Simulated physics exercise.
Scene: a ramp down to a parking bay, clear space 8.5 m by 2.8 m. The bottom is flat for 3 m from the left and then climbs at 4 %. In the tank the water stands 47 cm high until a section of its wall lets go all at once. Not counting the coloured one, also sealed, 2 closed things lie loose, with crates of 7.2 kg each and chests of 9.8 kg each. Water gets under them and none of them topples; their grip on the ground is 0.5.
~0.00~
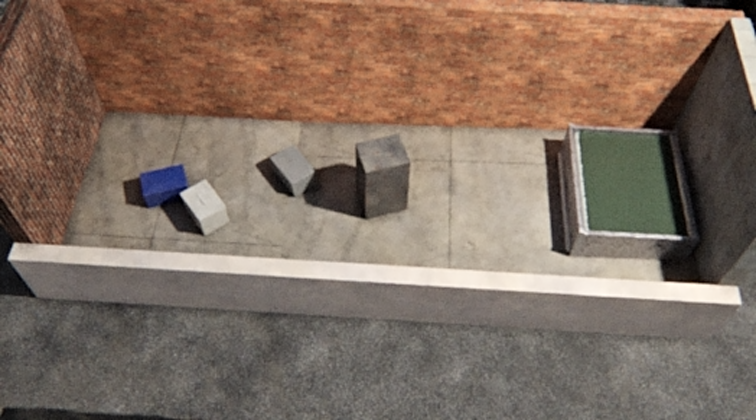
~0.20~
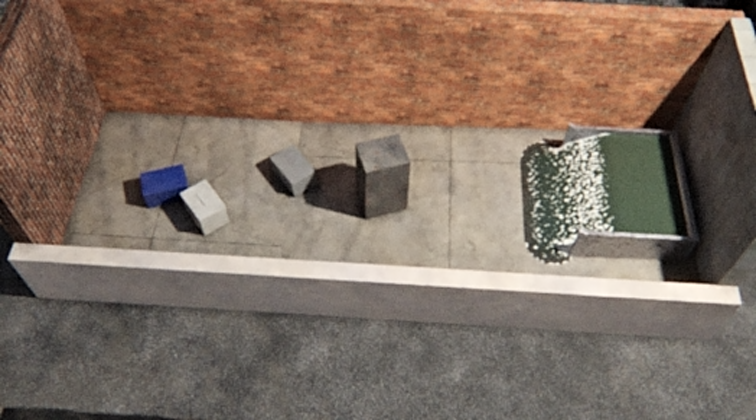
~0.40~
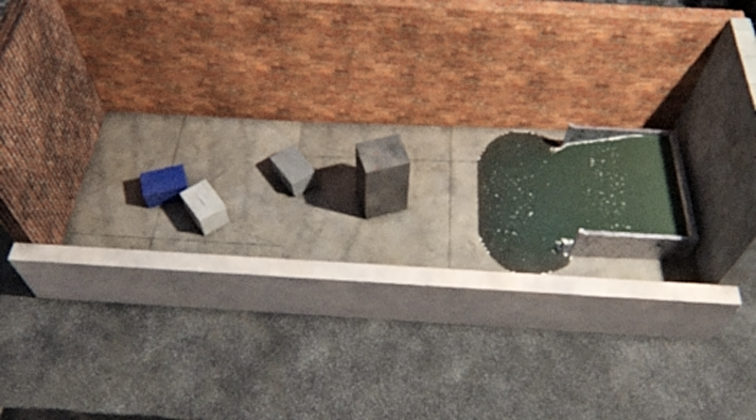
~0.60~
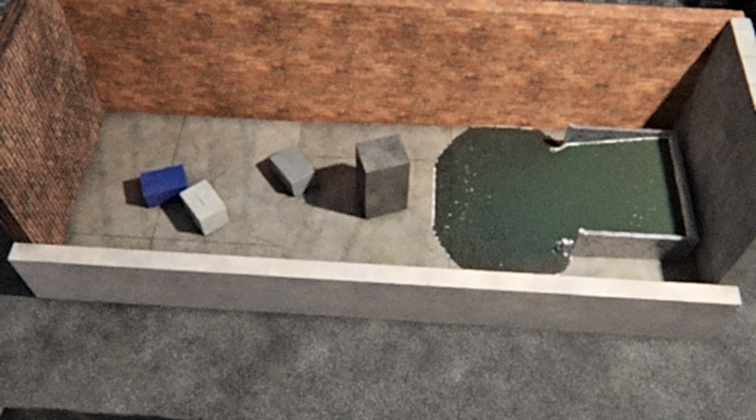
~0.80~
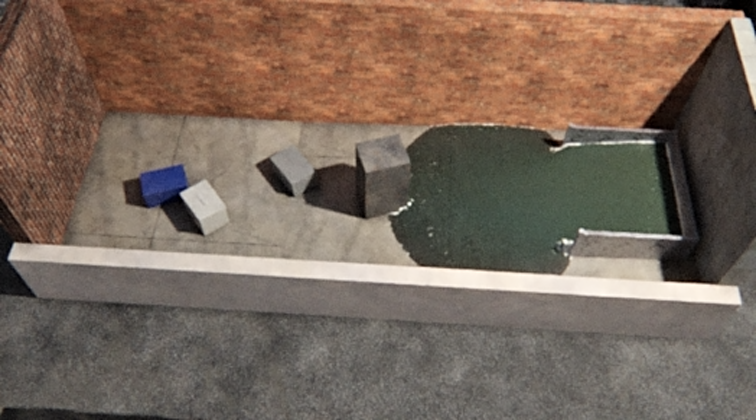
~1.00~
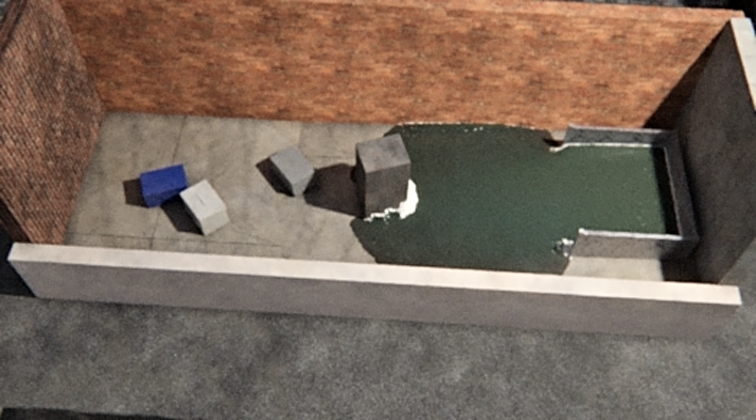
The clip shows dark green water pouring from a raised tank at the right of a walled bay and spreading left across the floor, reaching and passing around a tall grey block, while the blue box and two pale ones stay still.
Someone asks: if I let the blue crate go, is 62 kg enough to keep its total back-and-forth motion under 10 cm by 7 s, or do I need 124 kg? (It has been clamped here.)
You can stay at 62 kg.
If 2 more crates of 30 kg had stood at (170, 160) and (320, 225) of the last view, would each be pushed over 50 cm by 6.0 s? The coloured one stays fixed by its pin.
Beyond, within.
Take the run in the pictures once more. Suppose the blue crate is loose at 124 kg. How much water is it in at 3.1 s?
Something like 4 centimetres.
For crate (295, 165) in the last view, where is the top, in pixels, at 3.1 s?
Close to pixel (259, 180).
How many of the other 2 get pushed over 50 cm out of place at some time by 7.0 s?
The number is 2.
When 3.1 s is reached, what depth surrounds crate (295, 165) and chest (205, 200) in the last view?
3 and 5 cm.
After 1.4 s the blue crate would be 0 cm from its start with 62 kg and 0 cm from its start with 124 kg; 0 cm of water round it then.
After 3.1 s the blue crate would be 0 cm from its start with 62 kg and 0 cm from its start with 124 kg; 4 cm of water round it then.
After 4.9 s the blue crate would be 0 cm from its start with 62 kg and 0 cm from its start with 124 kg; 13 cm of water round it then.
After 7.0 s the blue crate would be 0 cm from its start with 62 kg and 0 cm from its start with 124 kg; 11 cm of water round it then.
